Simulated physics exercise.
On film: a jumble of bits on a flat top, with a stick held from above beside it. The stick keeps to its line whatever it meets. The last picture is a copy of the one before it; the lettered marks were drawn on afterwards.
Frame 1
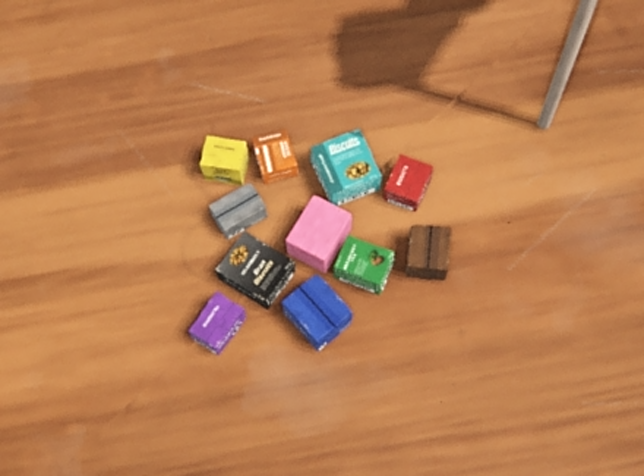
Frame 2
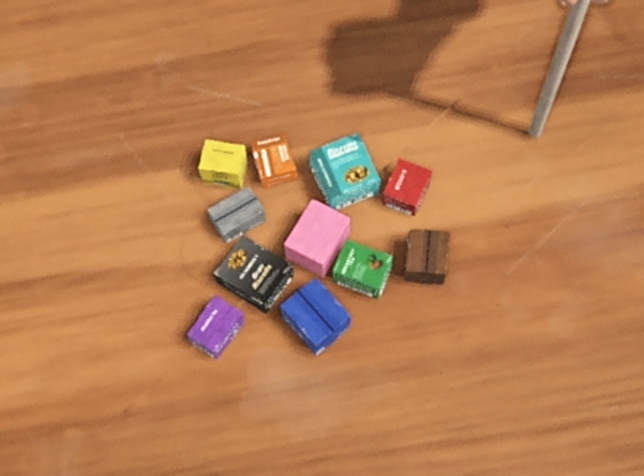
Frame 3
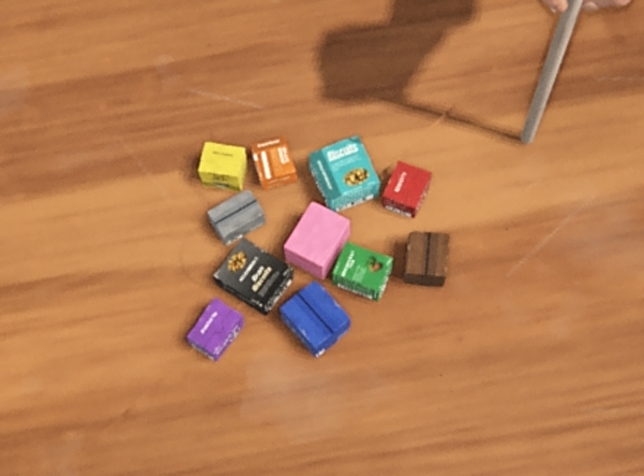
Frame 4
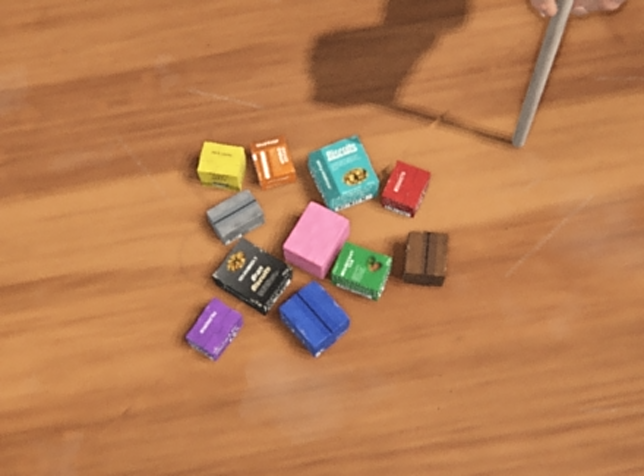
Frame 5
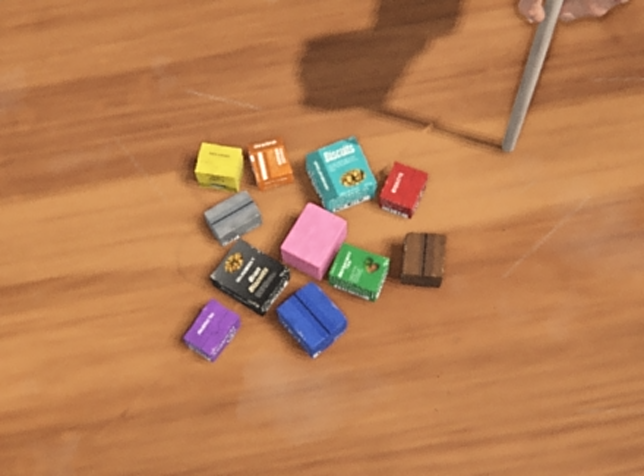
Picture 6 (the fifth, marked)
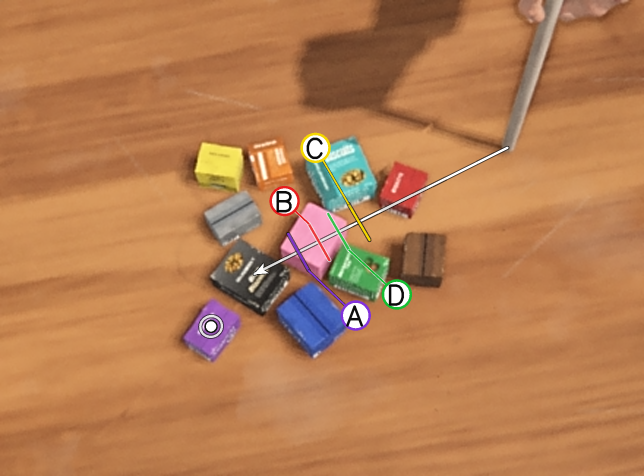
At first, a jumble of small coloured boxes and packets sits around a pink block on a wooden surface, with a thin stick held from above at the upper right. The stick's tip then shifts gradually left and slightly down, fingers coming into view at its top, while the boxes stay clustered, untouched.
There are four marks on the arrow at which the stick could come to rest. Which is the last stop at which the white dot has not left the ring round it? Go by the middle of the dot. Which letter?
As far as tick B.
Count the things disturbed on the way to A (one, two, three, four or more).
In all, four or more.
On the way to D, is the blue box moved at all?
No.
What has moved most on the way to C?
It is the red packet.
On the marked copy, A at (298, 252); B at (319, 242); C at (359, 222); D at (339, 232); the arrow from (508, 148) to (255, 274); the white dot at (211, 327).
Following B. Soon after the start, foot of the stick (441, 182).
Later, foot of the stick (372, 216); red packet (348, 206); turquoise packet (311, 175).
In the end, foot of the stick (319, 243); red packet (317, 211); turquoise packet (292, 167); the dot is still in its ring.
As for the rest, A shifts the dotted thing to (195, 346); C keeps the dot in but is short; D keeps the dot in but is short.
